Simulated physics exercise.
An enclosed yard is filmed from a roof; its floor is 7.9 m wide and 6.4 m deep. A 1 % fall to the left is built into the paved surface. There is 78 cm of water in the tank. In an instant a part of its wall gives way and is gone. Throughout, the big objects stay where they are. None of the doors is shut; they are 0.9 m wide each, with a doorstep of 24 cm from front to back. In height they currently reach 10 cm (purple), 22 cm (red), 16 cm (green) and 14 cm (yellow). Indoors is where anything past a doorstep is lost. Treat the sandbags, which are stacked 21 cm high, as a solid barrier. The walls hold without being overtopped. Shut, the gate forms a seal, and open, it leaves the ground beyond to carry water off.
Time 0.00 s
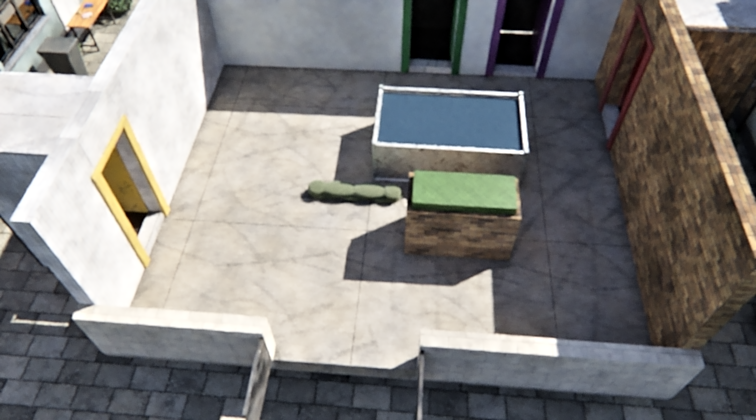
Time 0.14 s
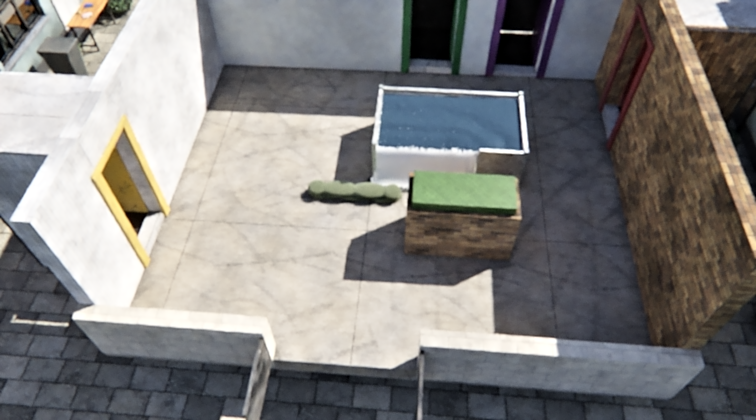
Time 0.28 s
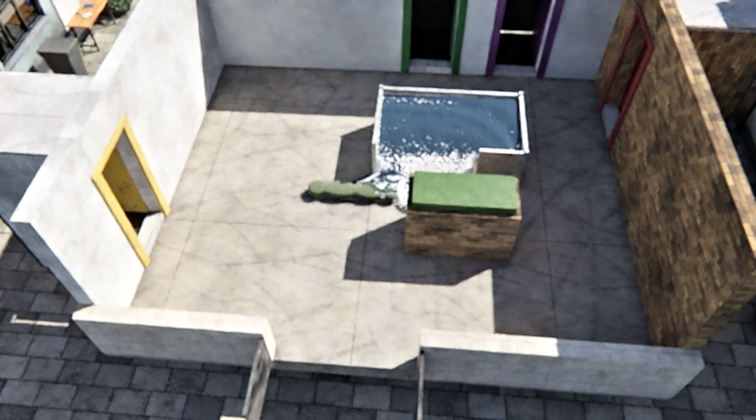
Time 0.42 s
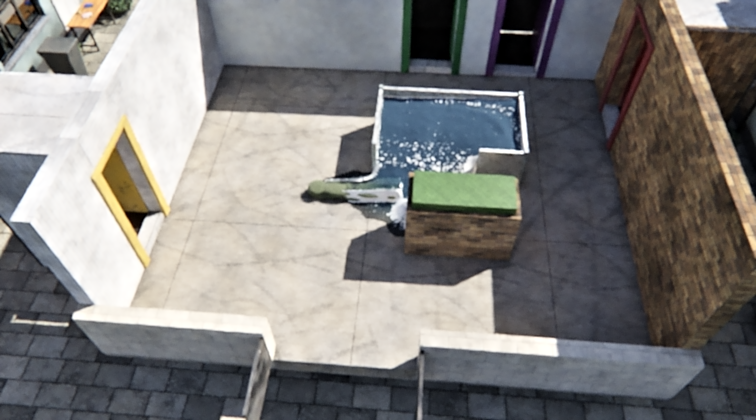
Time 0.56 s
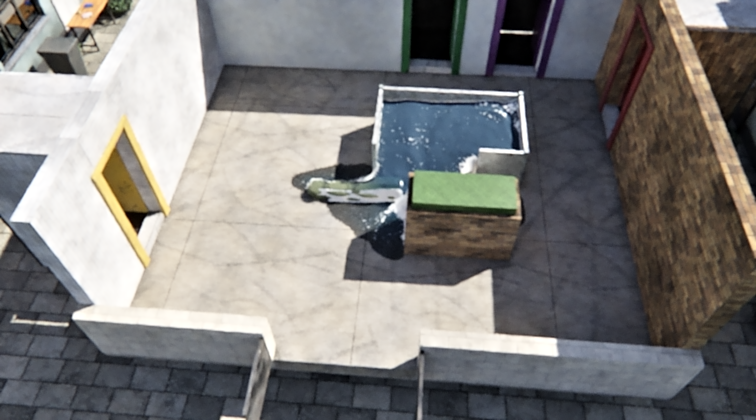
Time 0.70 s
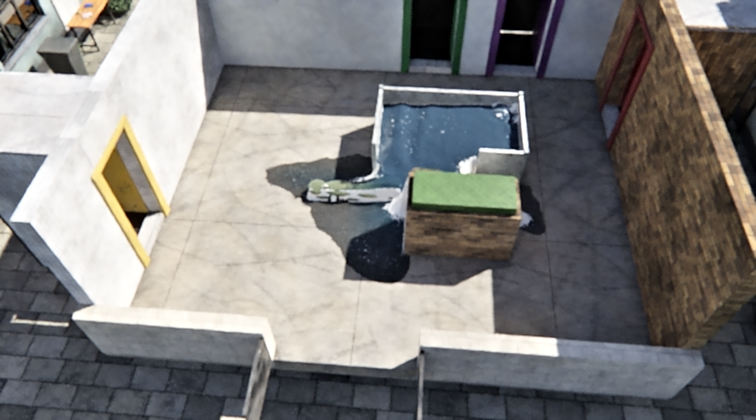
In a walled, paved yard seen from above, the front of a water tank gave way, and foaming water poured out around a grass-topped brick block and over a low green row, spreading dark across the paving.
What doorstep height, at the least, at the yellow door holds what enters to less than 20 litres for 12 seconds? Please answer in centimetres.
A height of roughly 9 cm.
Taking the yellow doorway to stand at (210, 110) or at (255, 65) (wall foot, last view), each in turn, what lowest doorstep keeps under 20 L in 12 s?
Minimums: Roughly 7.5 cm and 8.0 cm.
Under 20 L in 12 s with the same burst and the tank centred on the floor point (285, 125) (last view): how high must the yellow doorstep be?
Then close to 18 cm.
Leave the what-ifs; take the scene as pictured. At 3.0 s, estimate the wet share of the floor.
I'd say near 60 percent is wet.
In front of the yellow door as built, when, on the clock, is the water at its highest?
2.6 s.
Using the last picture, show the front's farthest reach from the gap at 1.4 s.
Around pixel (200, 151).
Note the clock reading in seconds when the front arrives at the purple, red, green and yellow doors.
Arrival times - purple: 3.2 s; red: 1.8 s; green: 4.0 s; yellow: 2.2 s.
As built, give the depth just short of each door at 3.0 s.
Centimetres: Purple = 0, red = 8, green = 0, yellow = 13.
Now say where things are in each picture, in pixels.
In the first picture, the tank at (450, 122) is whole and still, 78 cm deep; the yellow door at (137, 200) is dry.
In the second picture, the front is at a hidden place, 0.3 m from the gap at a hidden place; 0.4 m2 of floor is wet, 78 cm left at the back.
In the third picture, the gap is at a hidden place, the front 0.8 m out at a hidden place; the back of the tank holds 73 cm.
In the fourth picture, the gap is at a hidden place, the front 1.2 m out at (396, 229); the back of the tank holds 68 cm.
In the fifth picture, the gap is at a hidden place, the front 1.6 m out at (387, 253); the back of the tank holds 65 cm.
In the sixth picture, water pours out at a hidden place and has run 2.1 m, to (385, 278); about 6 cm deep outside, 60 cm at the back; 2.3 m in a straight line remain to the yellow door at (137, 200).
After 1.4 s water covers 30 % of the floor, deepest (51 cm) near (426, 209); it has not reached the yellow door.
After 3.0 s water covers 60 % of the floor, deepest (28 cm) near (415, 208); 13 cm at the yellow door, 0 litres in over its 14 cm doorstep.
After 12.0 s water covers 95 % of the floor, deepest (15 cm) near (165, 219); 11 cm at the yellow door, 1 litre in over its 14 cm doorstep.
At the yellow door as built, the water arrived by 2.3 s and peaked near 14 cm at 2.6 s.
Run again over the same 12 s with other heights there, 35 litres in over 7.5 cm, 9 litres over 10.5 cm. The limit of 20 litres is kept from about 9 cm up.
